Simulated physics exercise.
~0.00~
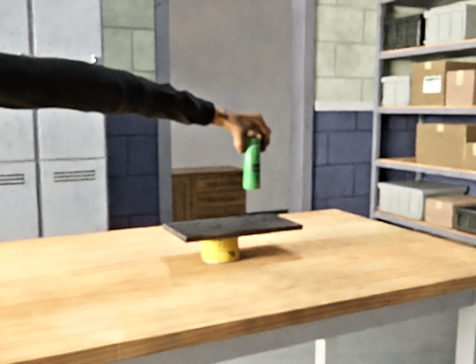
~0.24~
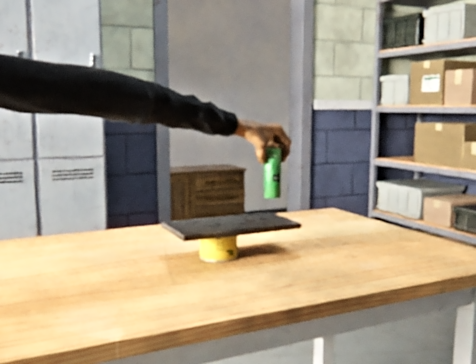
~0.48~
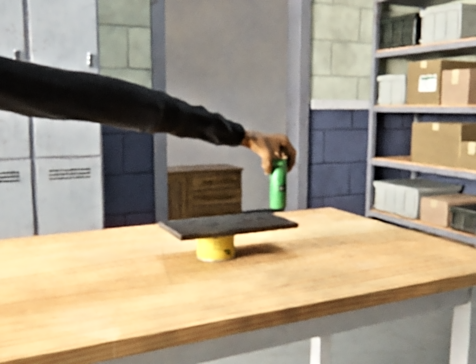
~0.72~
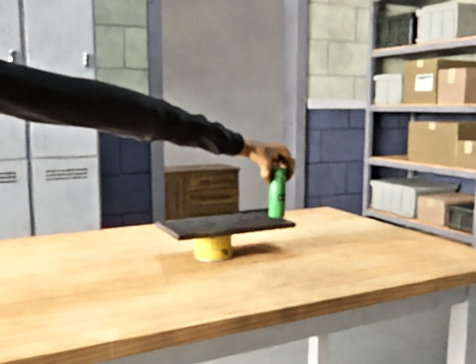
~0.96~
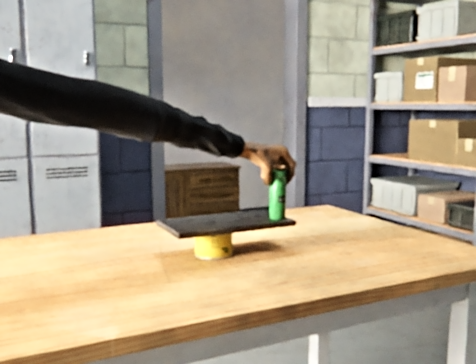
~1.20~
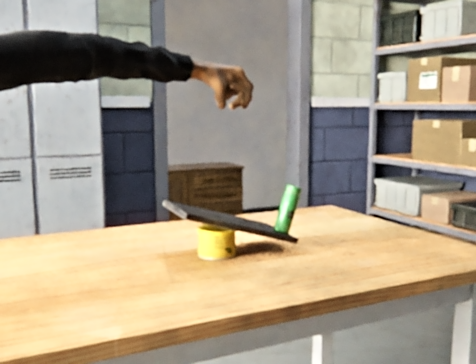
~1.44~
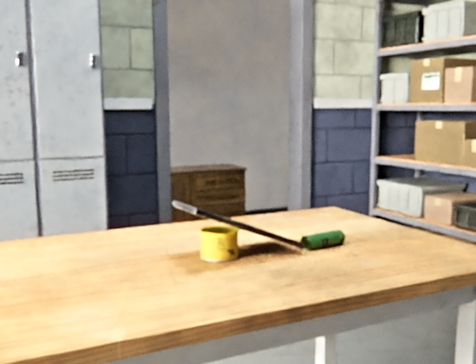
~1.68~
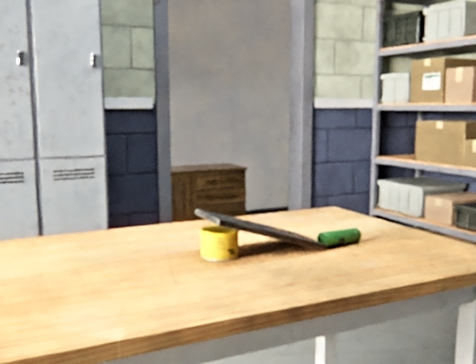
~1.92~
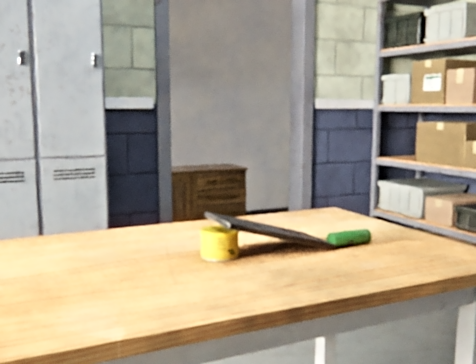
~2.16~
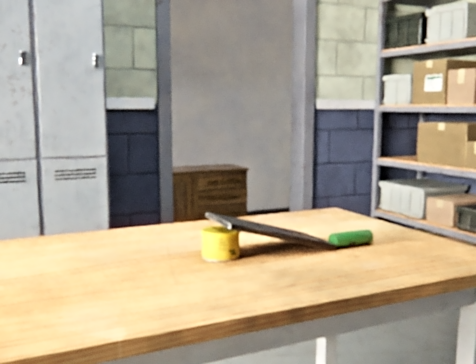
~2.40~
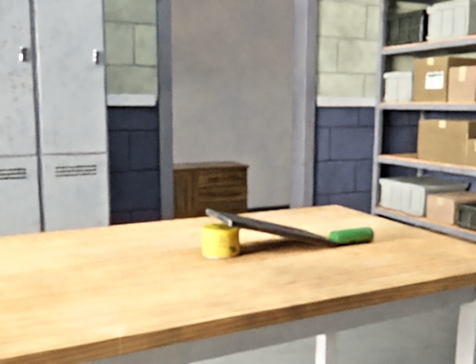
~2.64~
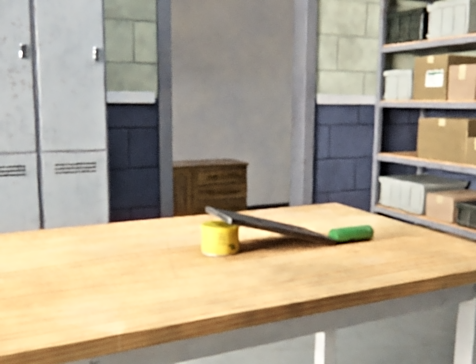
A dark-sleeved arm reaches in from the left, holding a green shaker above a flat black lid balanced on a yellow tub. They sit on a wooden table, seen from slightly above by a gently swaying camera, with grey lockers to the left and shelves of boxes to the right. The hand moves the shaker right and lowers it upright onto the lid's right end. Once the hand lets go and draws back, the lid tips down to the right and the shaker leans, then falls onto its side. Both slide right and settle, the lid slanting from the unmoved tub to the table, the shaker lying at its lower end.
